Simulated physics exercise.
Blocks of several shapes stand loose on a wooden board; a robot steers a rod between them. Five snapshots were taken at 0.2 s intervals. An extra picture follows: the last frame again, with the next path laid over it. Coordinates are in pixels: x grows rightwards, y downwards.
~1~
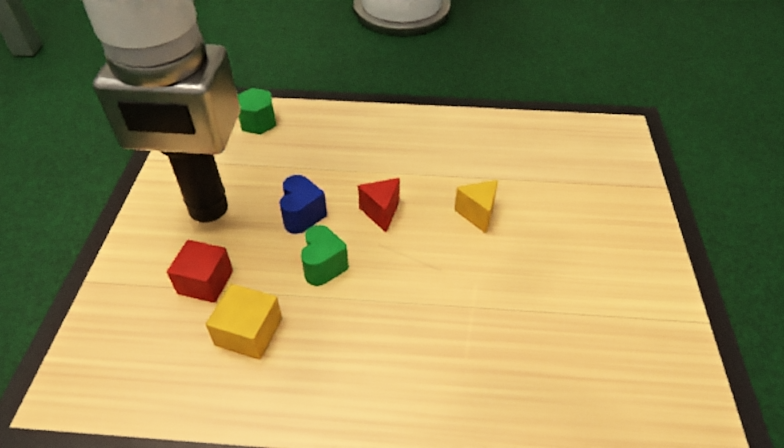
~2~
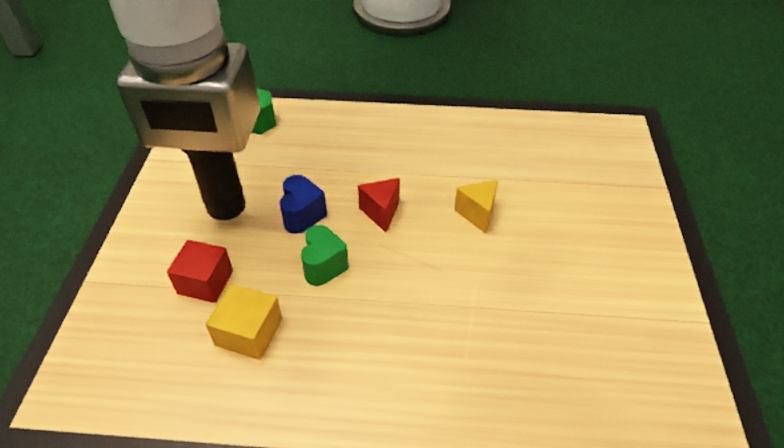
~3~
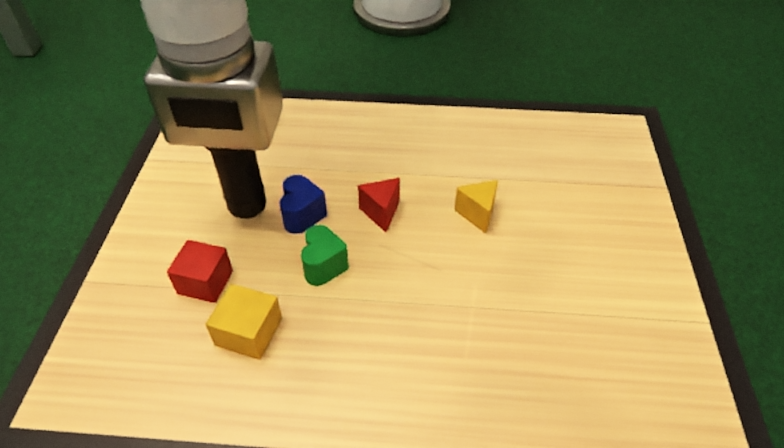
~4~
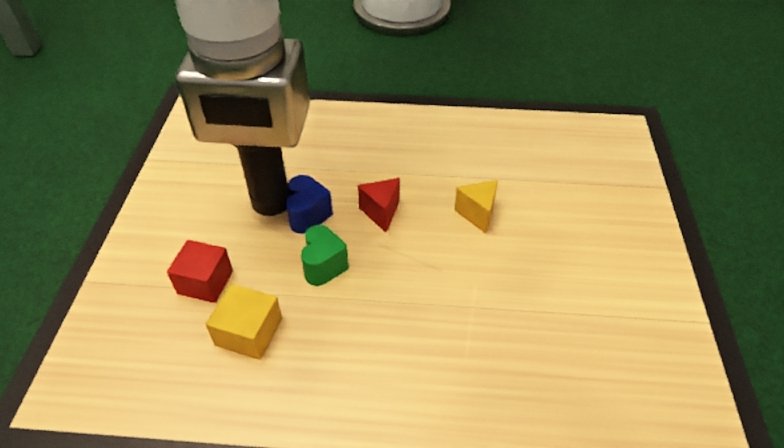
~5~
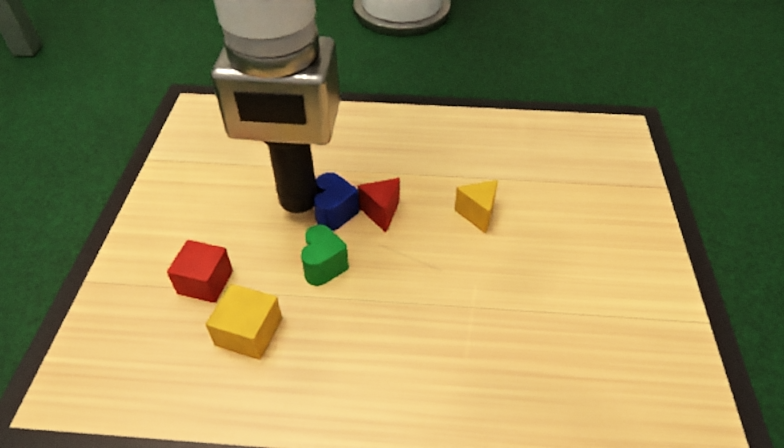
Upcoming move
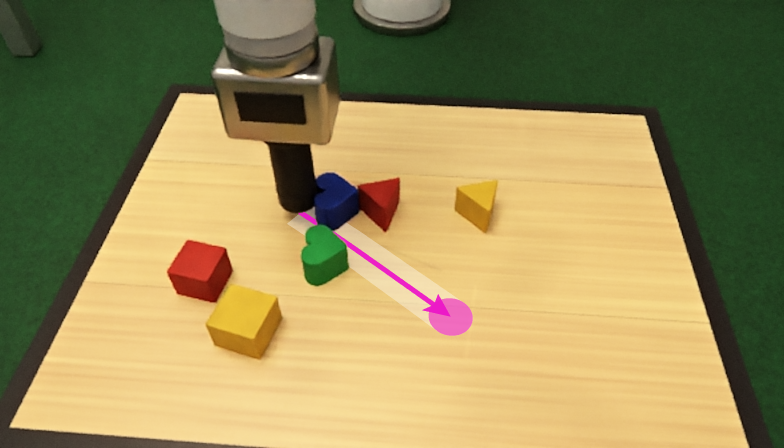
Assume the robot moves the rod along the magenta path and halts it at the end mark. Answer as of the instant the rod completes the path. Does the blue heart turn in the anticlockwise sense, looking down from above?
I'd say yes.
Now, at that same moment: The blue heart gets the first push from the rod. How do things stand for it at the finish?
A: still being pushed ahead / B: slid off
Option B.
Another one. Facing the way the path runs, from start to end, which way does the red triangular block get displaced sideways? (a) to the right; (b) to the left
My answer is option b.
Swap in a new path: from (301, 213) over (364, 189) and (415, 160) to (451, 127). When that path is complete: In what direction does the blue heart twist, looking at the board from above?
Clockwise rotation.
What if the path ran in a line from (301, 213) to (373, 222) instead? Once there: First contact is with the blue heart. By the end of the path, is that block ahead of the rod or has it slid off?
In front, still.
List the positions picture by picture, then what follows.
The first picture shows lower end of the rod at (209, 209), tops of blocks, green heart at (321, 244), blue heart at (299, 192), red triangular block at (381, 190).
The second picture shows rod at (227, 207), blocks as before.
The third picture shows rod at (247, 205), blocks as before.
The fourth picture shows rod at (271, 203), blue heart at (305, 192).
The fifth picture shows rod at (299, 200), green heart at (321, 244), blue heart at (333, 189), red triangular block at (381, 190).
The drawn path runs from (301, 213) directly to (451, 317).
On the path given first. One third of the way, rod at (348, 232); green heart at (321, 250); blue heart at (364, 195), turned 55° anticlockwise; red triangular block at (396, 187), turned 30° clockwise.
Two thirds of the way, rod at (396, 266); green heart at (321, 250); blue heart at (364, 195), turned 55° anticlockwise; red triangular block at (396, 187), turned 30° clockwise.
At the end, rod at (452, 305); green heart at (321, 250); blue heart at (364, 195), turned 55° anticlockwise; red triangular block at (396, 187), turned 30° clockwise.
